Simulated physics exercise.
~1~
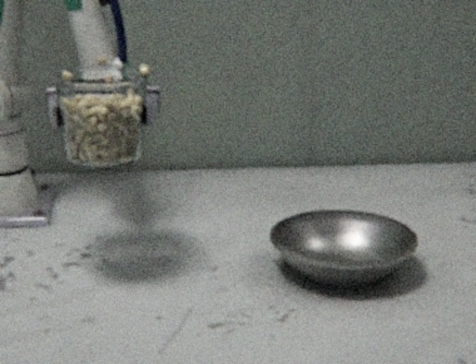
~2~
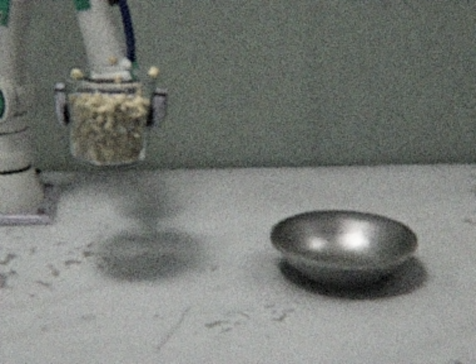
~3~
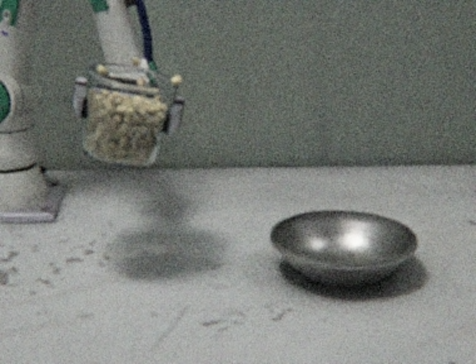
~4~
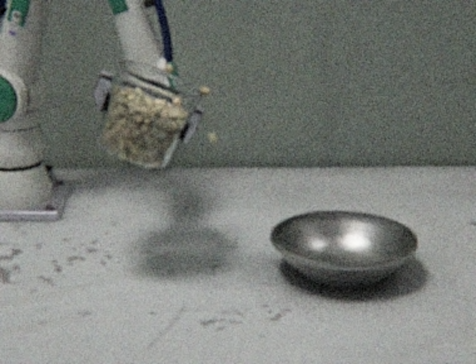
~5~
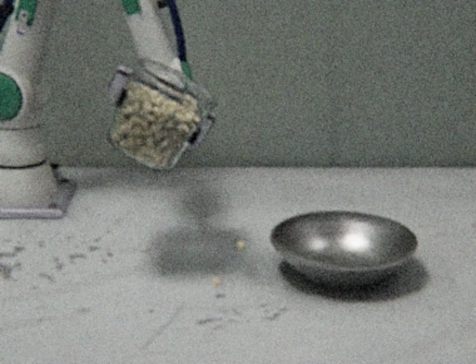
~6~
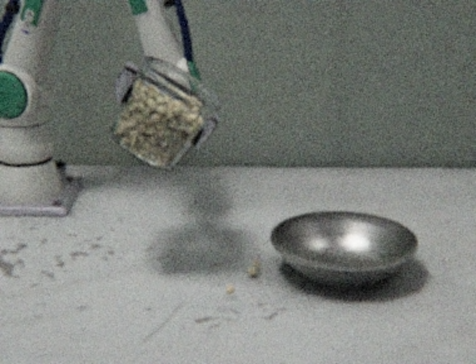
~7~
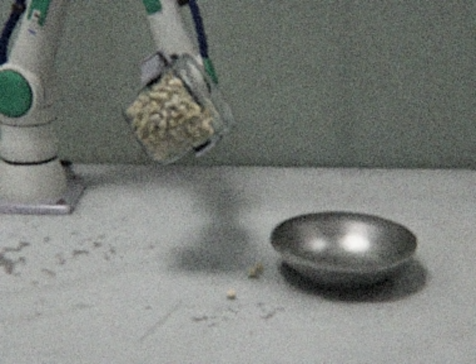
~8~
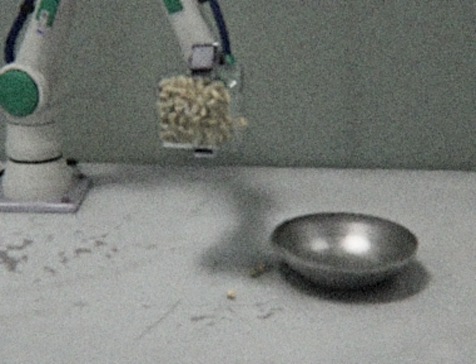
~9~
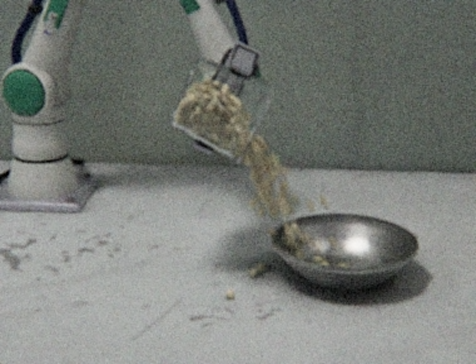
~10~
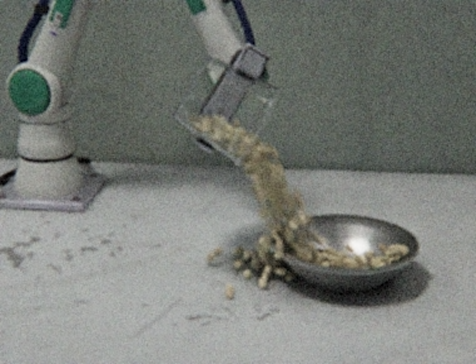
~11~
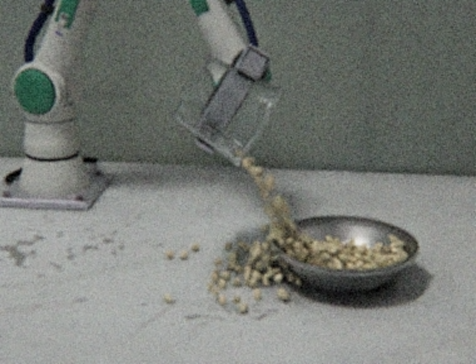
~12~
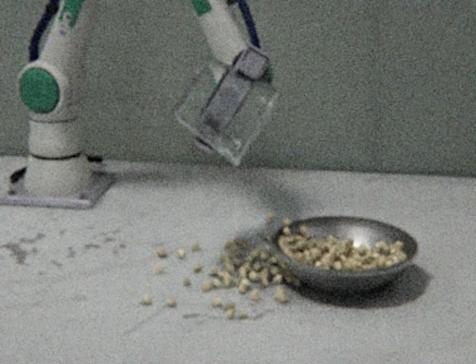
On a pale tabletop, a robot arm tips a clear cup of dried beans toward a metal bowl, spilling many beside it.
